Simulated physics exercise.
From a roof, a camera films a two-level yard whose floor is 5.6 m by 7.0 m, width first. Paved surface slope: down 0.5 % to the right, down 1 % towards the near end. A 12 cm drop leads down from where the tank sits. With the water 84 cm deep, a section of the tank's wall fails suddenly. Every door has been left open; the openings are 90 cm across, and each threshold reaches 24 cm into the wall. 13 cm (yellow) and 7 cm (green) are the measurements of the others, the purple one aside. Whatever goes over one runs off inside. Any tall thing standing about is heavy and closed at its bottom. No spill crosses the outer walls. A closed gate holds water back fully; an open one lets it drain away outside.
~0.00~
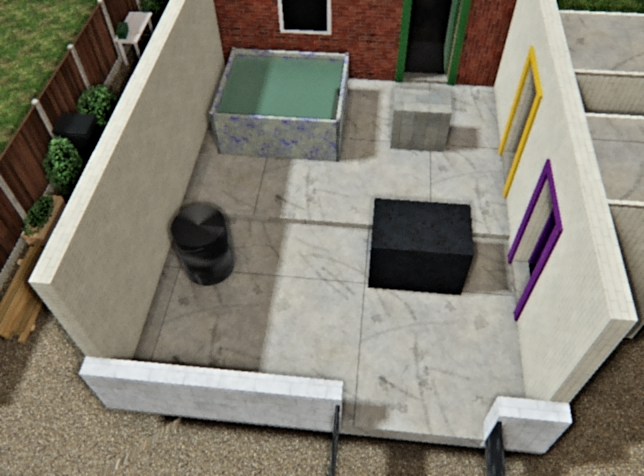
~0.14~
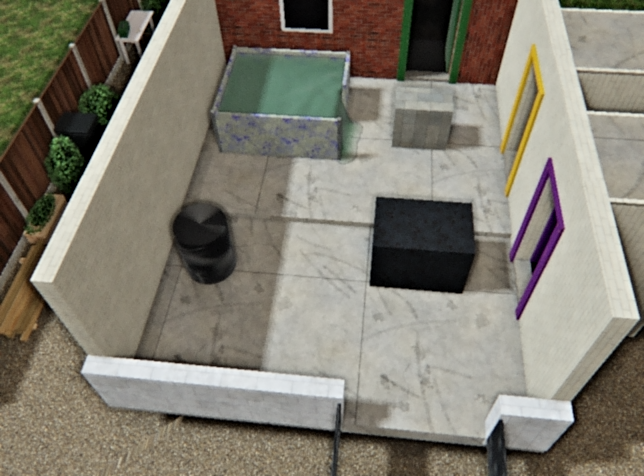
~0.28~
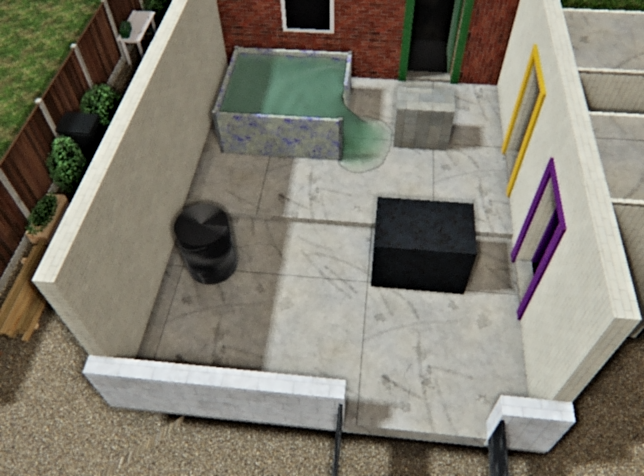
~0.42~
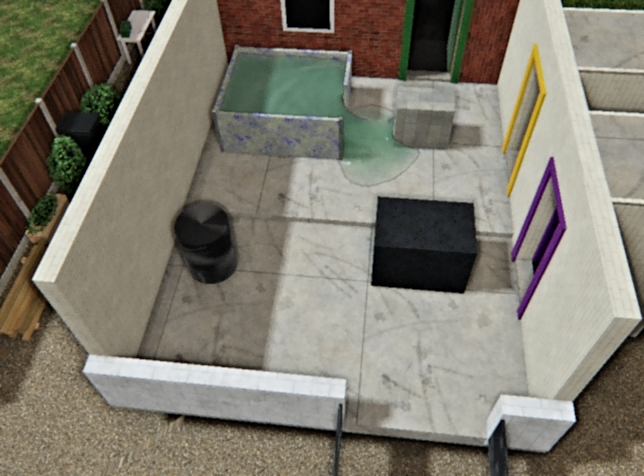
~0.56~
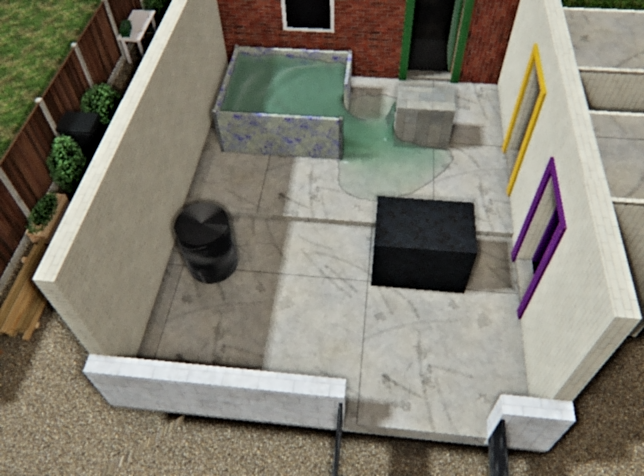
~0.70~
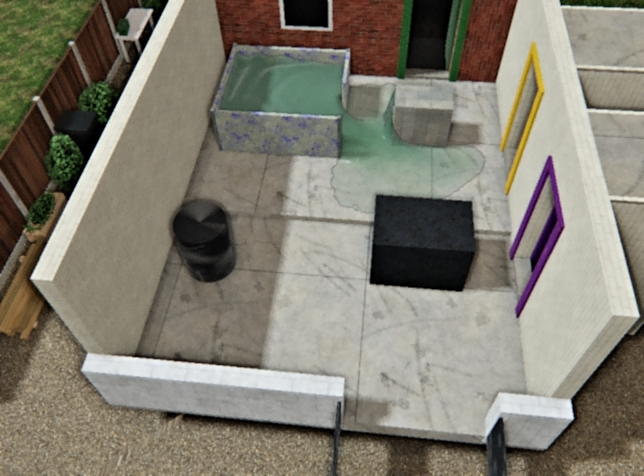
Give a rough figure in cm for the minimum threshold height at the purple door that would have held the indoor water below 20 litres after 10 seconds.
21 cm.
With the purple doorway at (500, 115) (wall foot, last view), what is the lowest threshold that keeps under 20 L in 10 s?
Minimum: Close to 9.5 cm.
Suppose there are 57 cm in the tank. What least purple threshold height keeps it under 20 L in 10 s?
Around 13.5 cm high.
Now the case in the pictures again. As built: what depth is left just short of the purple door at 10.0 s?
About 11.0 cm.
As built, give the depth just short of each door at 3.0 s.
Depths, in cm - purple: 19, yellow: 19, green: 13.
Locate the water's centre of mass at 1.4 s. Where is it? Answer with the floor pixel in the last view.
Centre estimate: (326, 131) px, approximately.
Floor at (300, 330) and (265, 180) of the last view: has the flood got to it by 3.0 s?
Well, the first is bone-dry and the second bone-dry.
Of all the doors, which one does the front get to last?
Answer: The purple door.
After 1.4 s water covers 30 % of the floor, deepest (61 cm) near (386, 136); it has not reached the purple door.
After 3.0 s water covers 50 % of the floor, deepest (36 cm) near (488, 238); 19 cm at the purple door, 42 litres in over its 12 cm threshold.
After 10.0 s water covers 85 % of the floor, deepest (22 cm) near (434, 234); 11 cm at the purple door, 101 litres in over its 12 cm threshold.
At the purple door as built, the water arrived by 1.5 s and peaked near 20 cm at 2.6 s.
Run again over the same 10 s with other heights there, 39 litres in over 17 cm, 13 litres over 22.5 cm. The limit of 20 litres is kept from about 21 cm up.
